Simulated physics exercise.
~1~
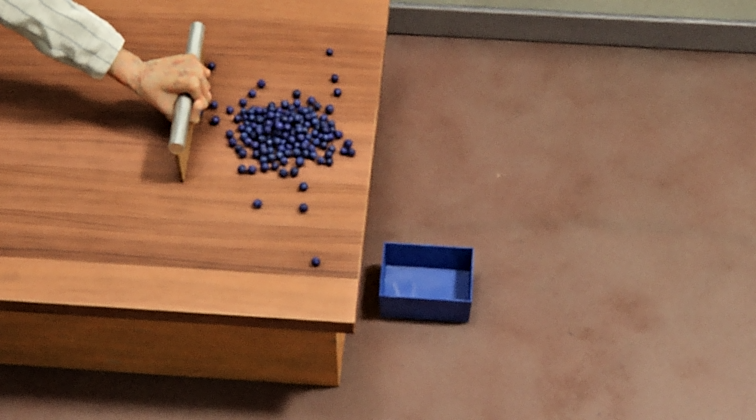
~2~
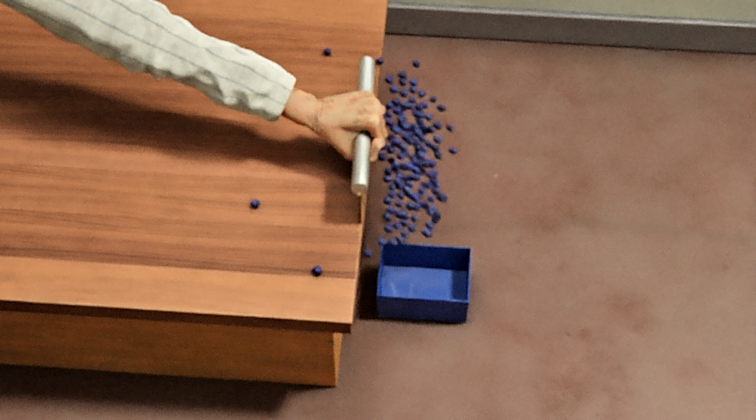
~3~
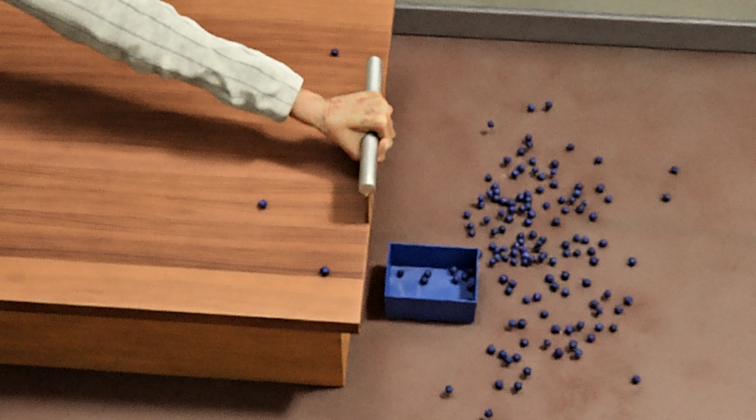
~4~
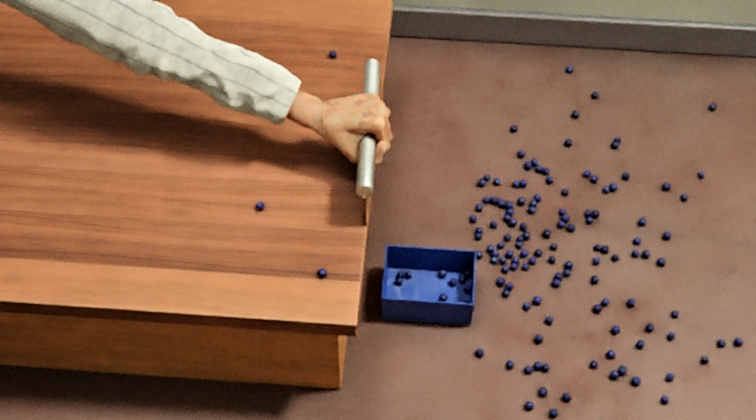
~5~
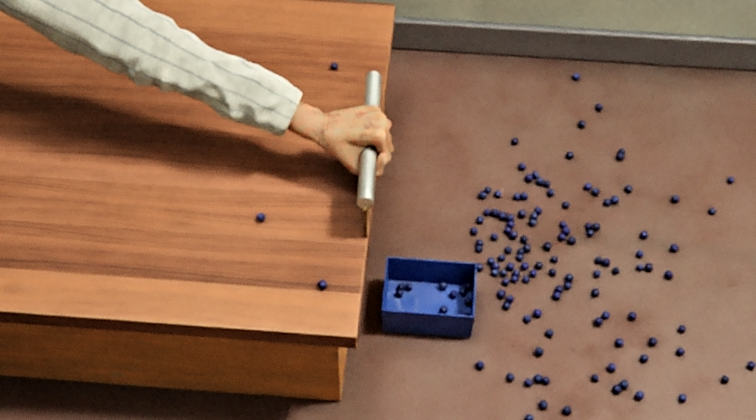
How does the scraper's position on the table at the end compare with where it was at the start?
At the start the scraper was in on the tabletop, to the left of the pile of berries. By the end it was farther right, held at the table's right edge.
